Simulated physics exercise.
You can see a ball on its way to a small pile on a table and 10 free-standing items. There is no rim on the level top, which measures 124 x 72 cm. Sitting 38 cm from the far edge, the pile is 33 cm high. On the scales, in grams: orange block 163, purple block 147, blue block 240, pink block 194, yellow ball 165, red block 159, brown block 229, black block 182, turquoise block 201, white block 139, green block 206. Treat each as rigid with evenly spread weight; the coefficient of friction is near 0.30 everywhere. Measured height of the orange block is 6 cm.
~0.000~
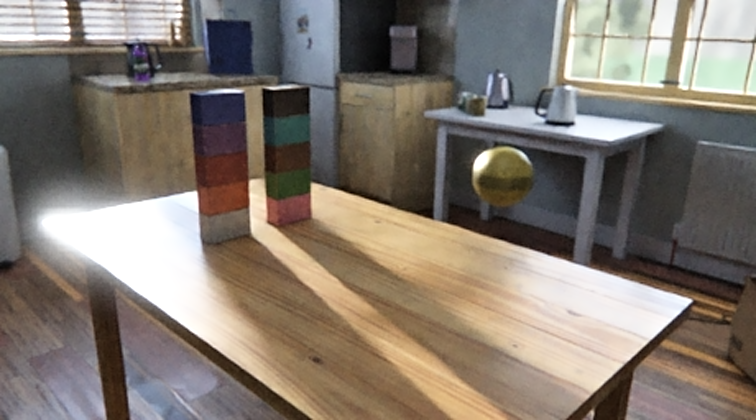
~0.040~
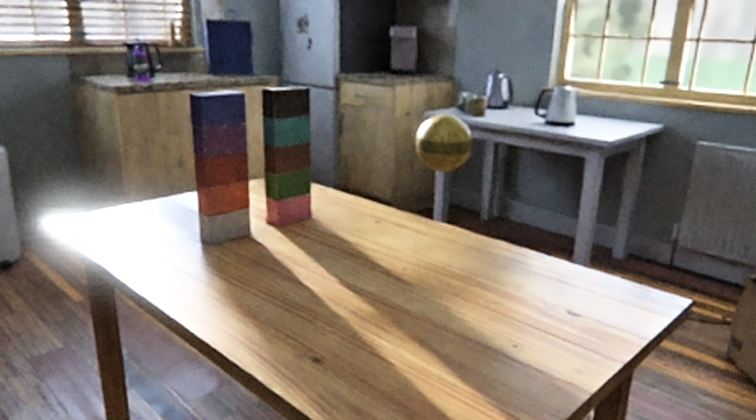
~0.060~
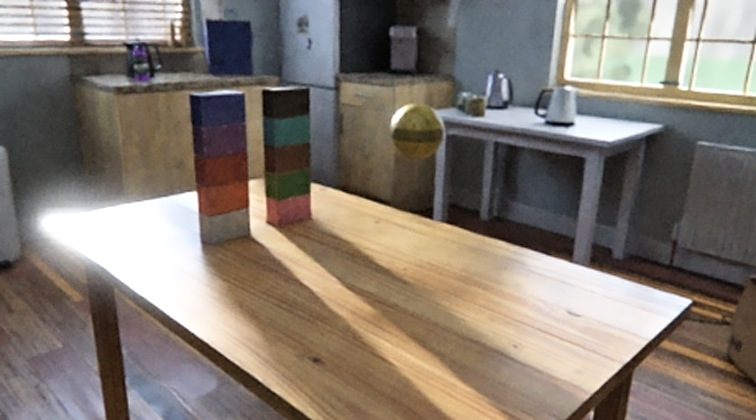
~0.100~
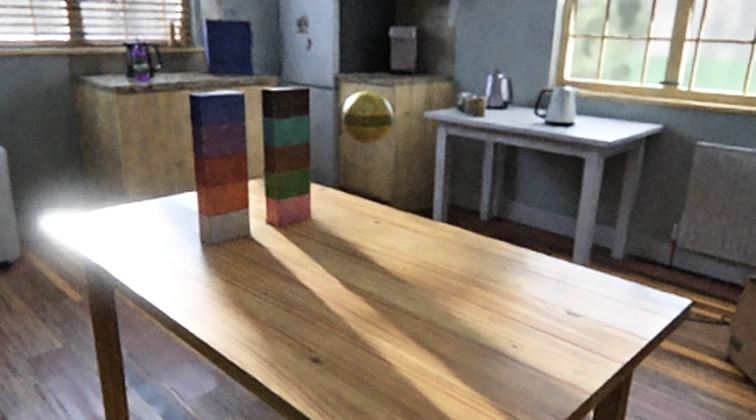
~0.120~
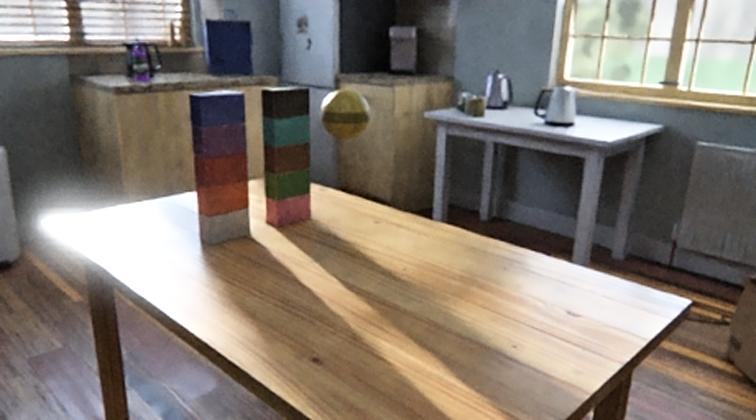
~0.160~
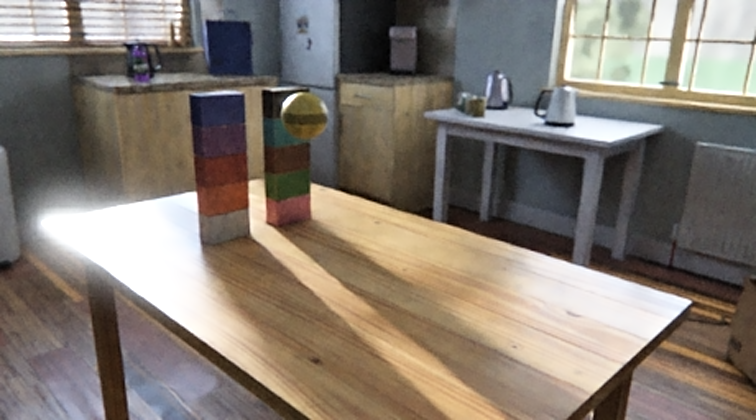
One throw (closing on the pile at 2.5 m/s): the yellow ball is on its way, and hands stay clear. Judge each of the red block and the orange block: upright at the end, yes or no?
Red block - no; orange block - no.
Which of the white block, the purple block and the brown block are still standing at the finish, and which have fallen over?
Final state - white block: Goes over; purple block: Goes over; brown block: Remains on its base.
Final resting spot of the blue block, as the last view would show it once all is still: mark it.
It finishes around (263, 215).
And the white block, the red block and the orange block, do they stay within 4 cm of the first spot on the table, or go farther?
In short, the white block leaves its position, the red block leaves its position, the orange block leaves its position.
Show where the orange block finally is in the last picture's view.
It ends up at about (187, 208).
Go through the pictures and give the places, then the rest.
In the first frame, 63 cm short of the pile; yellow ball (503, 177); red block (222, 167); orange block (224, 195).
In the second frame, 53 cm short of the pile; yellow ball (444, 143); pink block (289, 208).
In the third frame, 48 cm short of the pile; yellow ball (417, 132); black block (286, 102).
In the fourth frame, 38 cm short of the pile; yellow ball (368, 117); white block (225, 224).
In the fifth frame, 33 cm short of the pile; yellow ball (345, 115); purple block (220, 139).
In the sixth frame, 23 cm short of the pile; yellow ball (305, 116); red block (222, 168); orange block (223, 196).
By 0.36 s, yellow ball near (220, 185); red block tilted 22° near (204, 165); orange block tilted 18° near (215, 193); purple block tilted 23°.
By 0.46 s, yellow ball near (226, 231); red block tilted 52° near (188, 180); orange block tilted 52° near (203, 196); purple block tilted 52°.
By 0.66 s, yellow ball near (237, 239); purple block now off the table; orange block on its side near (188, 209); red block on its side near (175, 198).
By 1.06 s, yellow ball near (240, 241); orange block on its side near (187, 209); red block on its side near (173, 196); blue block upside down.
When it is over (1.4 s), off the table and tipped over, purple block; lying over on the table, orange block, blue block, red block and white block; the other 5 within 4 cm of the start. End places, in pixels of the last picture, red block near (173, 196), orange block near (187, 209).
